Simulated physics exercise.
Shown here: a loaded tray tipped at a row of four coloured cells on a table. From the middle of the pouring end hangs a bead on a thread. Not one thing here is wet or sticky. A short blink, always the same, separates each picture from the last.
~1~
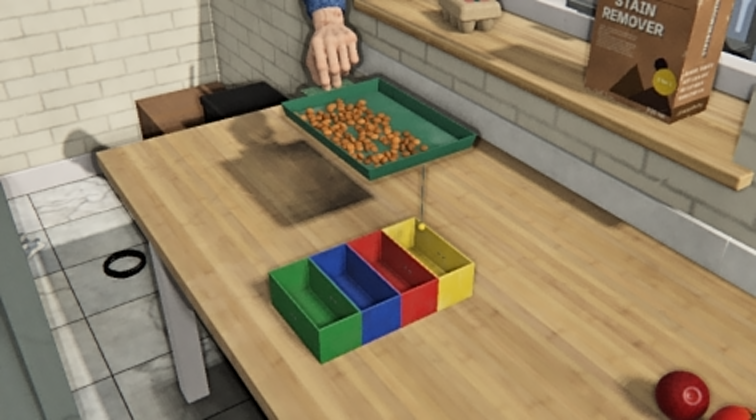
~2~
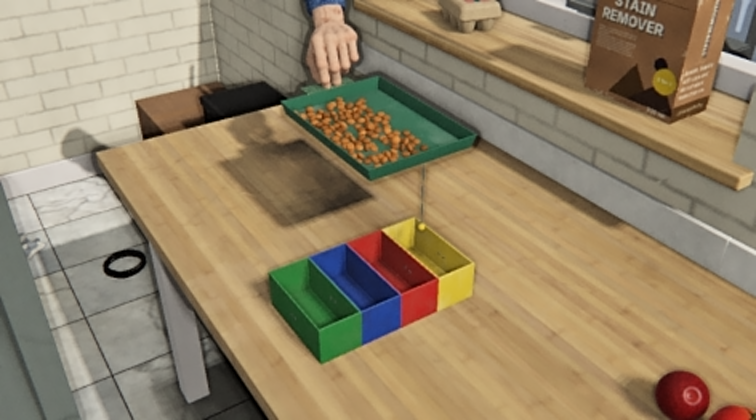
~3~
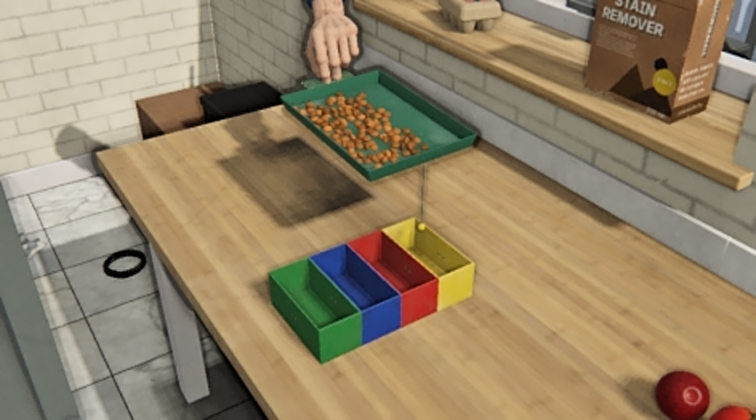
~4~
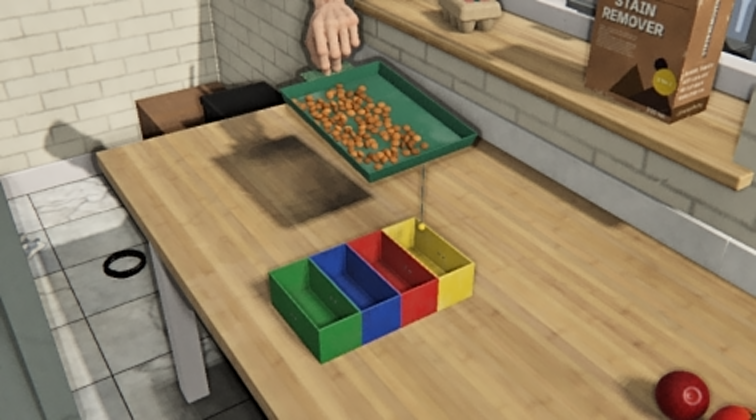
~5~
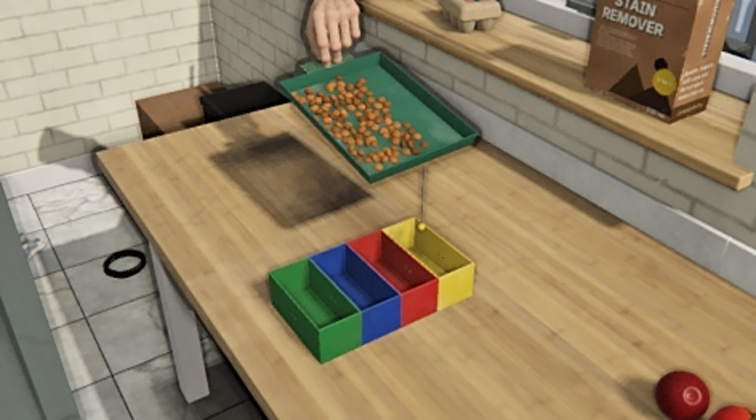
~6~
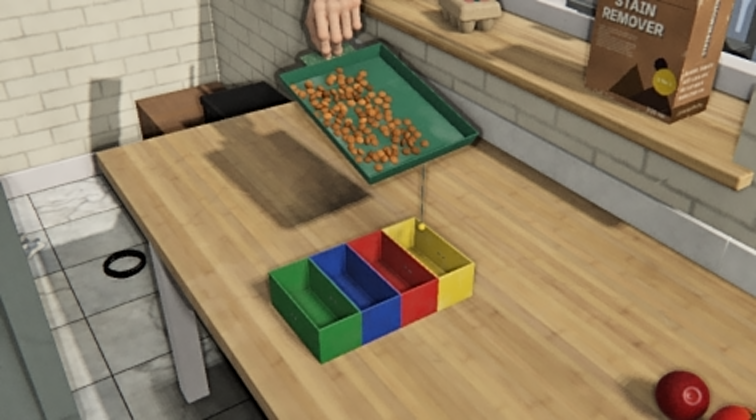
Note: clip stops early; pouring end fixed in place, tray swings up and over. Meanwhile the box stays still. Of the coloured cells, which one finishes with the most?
The red cell finishes with the most.
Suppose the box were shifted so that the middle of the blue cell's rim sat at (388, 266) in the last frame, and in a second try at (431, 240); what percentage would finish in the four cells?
Close to 100 in a hundred, then close to 70 in a hundred.
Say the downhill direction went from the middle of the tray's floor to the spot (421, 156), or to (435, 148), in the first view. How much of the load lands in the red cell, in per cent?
Close to 20 percent first and close to 0 percent second.
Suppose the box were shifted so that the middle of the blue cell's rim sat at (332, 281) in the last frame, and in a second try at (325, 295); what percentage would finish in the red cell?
First 50 per cent, second 20 per cent.
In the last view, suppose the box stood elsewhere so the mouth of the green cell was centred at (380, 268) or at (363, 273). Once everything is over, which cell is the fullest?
Well, the first time it's that green cell, and the second time it's blue.
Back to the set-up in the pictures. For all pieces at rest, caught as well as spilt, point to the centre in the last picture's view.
The centre comes to rest close to (395, 290).
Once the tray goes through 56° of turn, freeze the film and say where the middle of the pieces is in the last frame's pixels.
The middle of the pieces sits at roughly (385, 156).
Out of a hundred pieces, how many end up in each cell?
The green cell holds about 0 %, the blue cell about 10 %, the red cell about 80 % and the yellow cell about 10 %.
Just after the last frame, tray tipped steeply; almost all on the tray; just a few falling or outside the box.
A moment on, tray tipped right over; roughly half on the tray; roughly a quarter in the red cell; about a tenth in the blue cell; just a few in the yellow cell; about a tenth falling or outside the box.
Further on, tray tipped past a quarter turn; the larger part in the red cell; about a tenth in the yellow cell; about a tenth in the blue cell.
When it is over, tray tipped past a quarter turn; the larger part in the red cell; about a tenth in the yellow cell; about a tenth in the blue cell; not one in the green cell.
